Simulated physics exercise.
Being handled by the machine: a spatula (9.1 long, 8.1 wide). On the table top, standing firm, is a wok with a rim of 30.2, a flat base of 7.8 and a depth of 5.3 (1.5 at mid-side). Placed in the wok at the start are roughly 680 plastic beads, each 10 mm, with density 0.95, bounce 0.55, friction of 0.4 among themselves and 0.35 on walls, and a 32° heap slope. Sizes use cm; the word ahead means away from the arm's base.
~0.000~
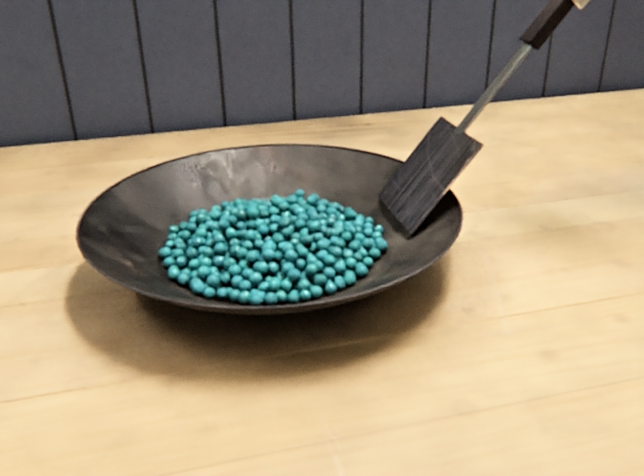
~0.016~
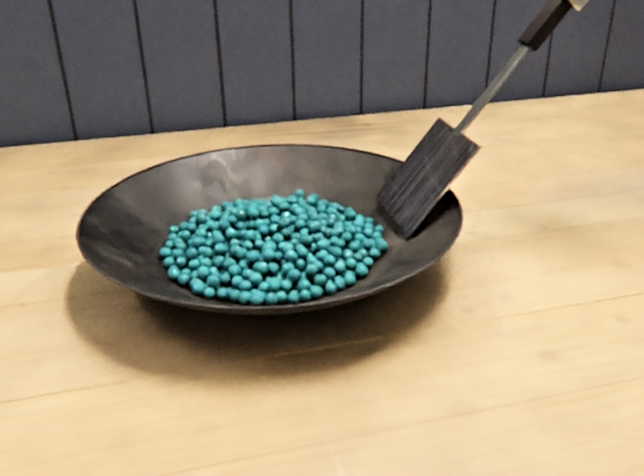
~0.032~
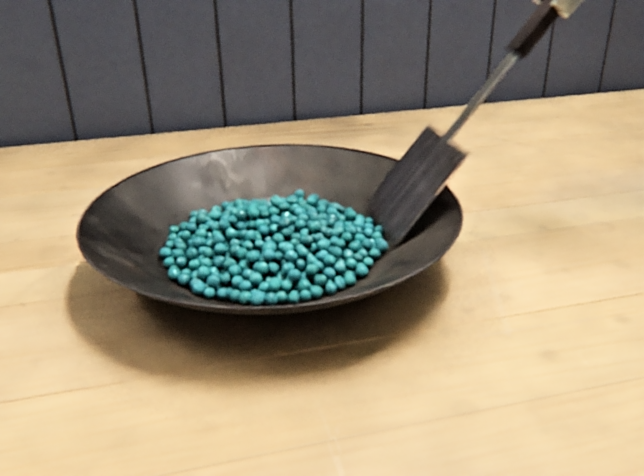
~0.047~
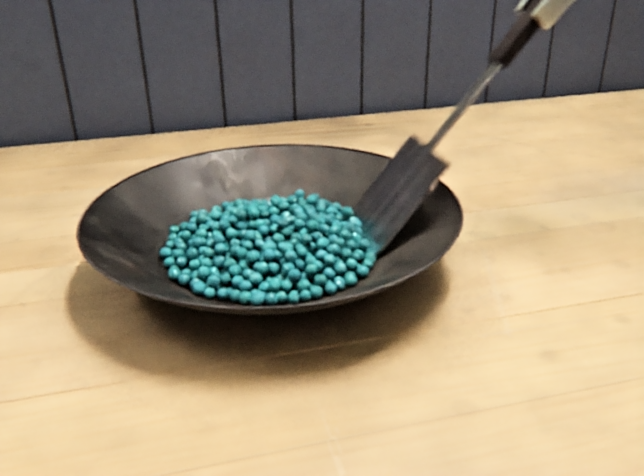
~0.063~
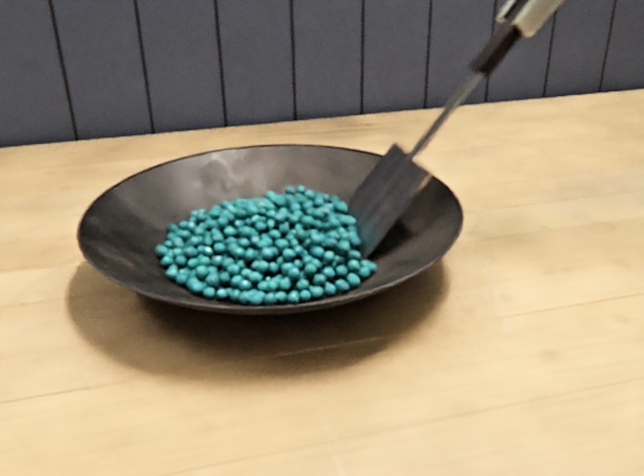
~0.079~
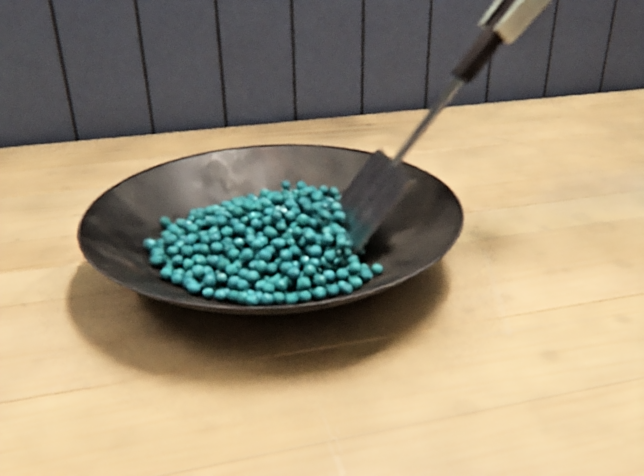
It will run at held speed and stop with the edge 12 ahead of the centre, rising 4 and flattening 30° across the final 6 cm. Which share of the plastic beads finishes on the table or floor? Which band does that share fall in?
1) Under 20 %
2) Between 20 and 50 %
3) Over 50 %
The answer is 2.
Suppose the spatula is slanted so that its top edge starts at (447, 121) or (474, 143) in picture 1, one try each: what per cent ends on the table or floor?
First try roughly 40 percent, second try roughly 40 percent.
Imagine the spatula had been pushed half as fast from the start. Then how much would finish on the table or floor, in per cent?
About 20 %.
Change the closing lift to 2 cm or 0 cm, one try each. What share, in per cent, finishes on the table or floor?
About 40 and 40 per cent.
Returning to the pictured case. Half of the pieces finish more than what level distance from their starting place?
Near 6 cm, measured level.
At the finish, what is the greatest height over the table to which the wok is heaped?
Roughly 5.0 centimetres.
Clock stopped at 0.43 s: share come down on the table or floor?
I'd say close to 20 in a hundred.
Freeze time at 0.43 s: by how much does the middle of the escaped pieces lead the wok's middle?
Around 28 centimetres ahead.
After 0.14 s, sloping 51°, highest piece 6 above the table; 681 in the wok.
After 0.20 s, sloping 45°, highest piece 8 above the table; 681 in the wok.
After 0.43 s, sloping 21°, highest piece 14 above the table; 430 in the wok, 136 on the table or floor, 115 on the blade or in flight.
After 1.48 s, sloping 21°, highest piece 5 above the table; 430 in the wok, 251 on the table or floor.
At rest, 430 in the wok, 251 on the table or floor. That is 37 % on the table or floor.
